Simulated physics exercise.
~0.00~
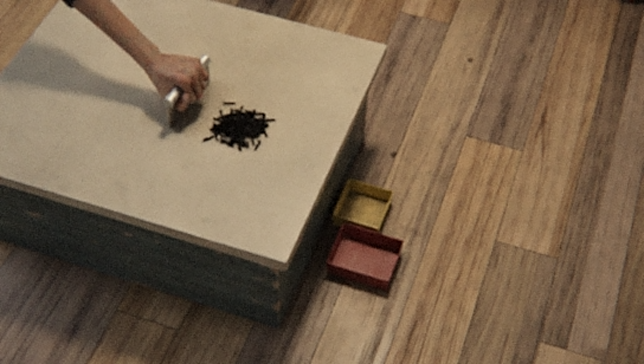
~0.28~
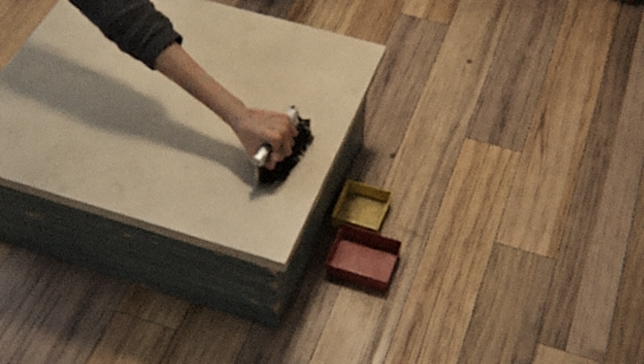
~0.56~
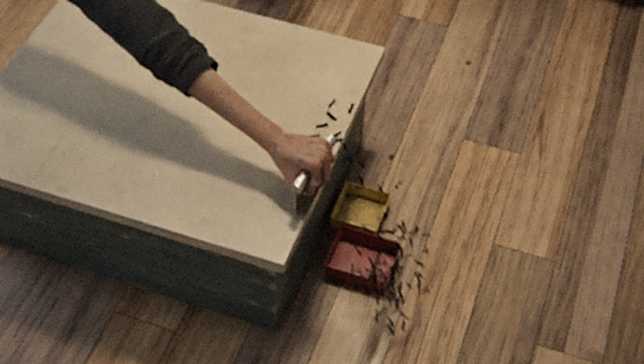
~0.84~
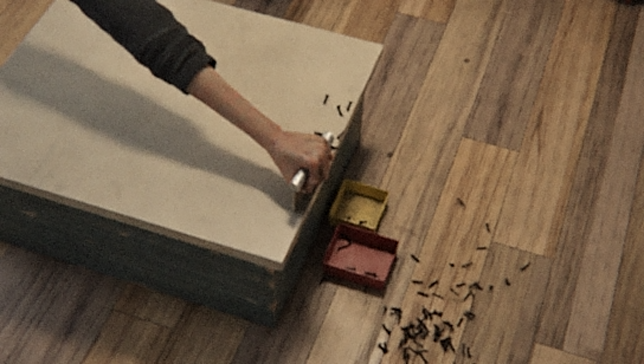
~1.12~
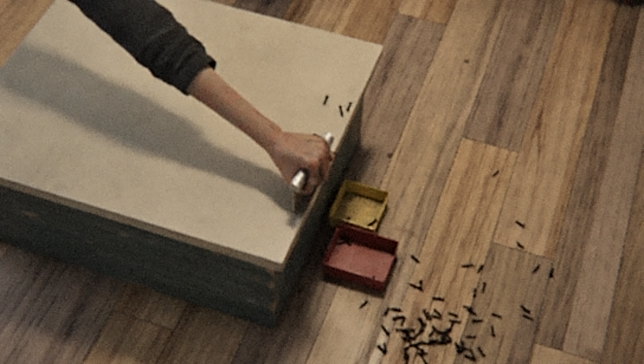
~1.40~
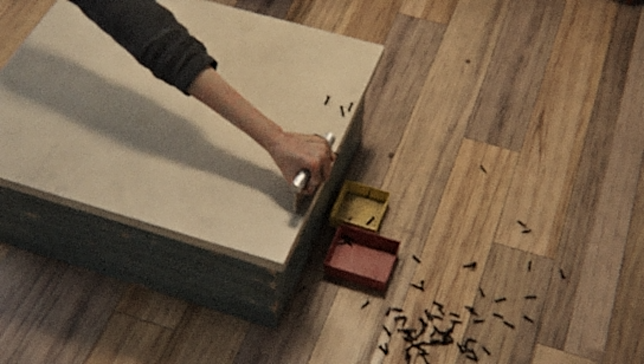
The clip opens on a pale-topped block standing on a wooden floor, a small heap of black screws on it, and a yellow tin and a red tin beside its right side. A hand holding a scraper reaches in from the upper left and pushes the heap right and down toward the edge. The scraper halts at the edge, and most of the screws spill over, flying past the tins. They scatter across the floorboards and settle. Most end up on the floor at the lower right, with a few in the tins and a few still on top.
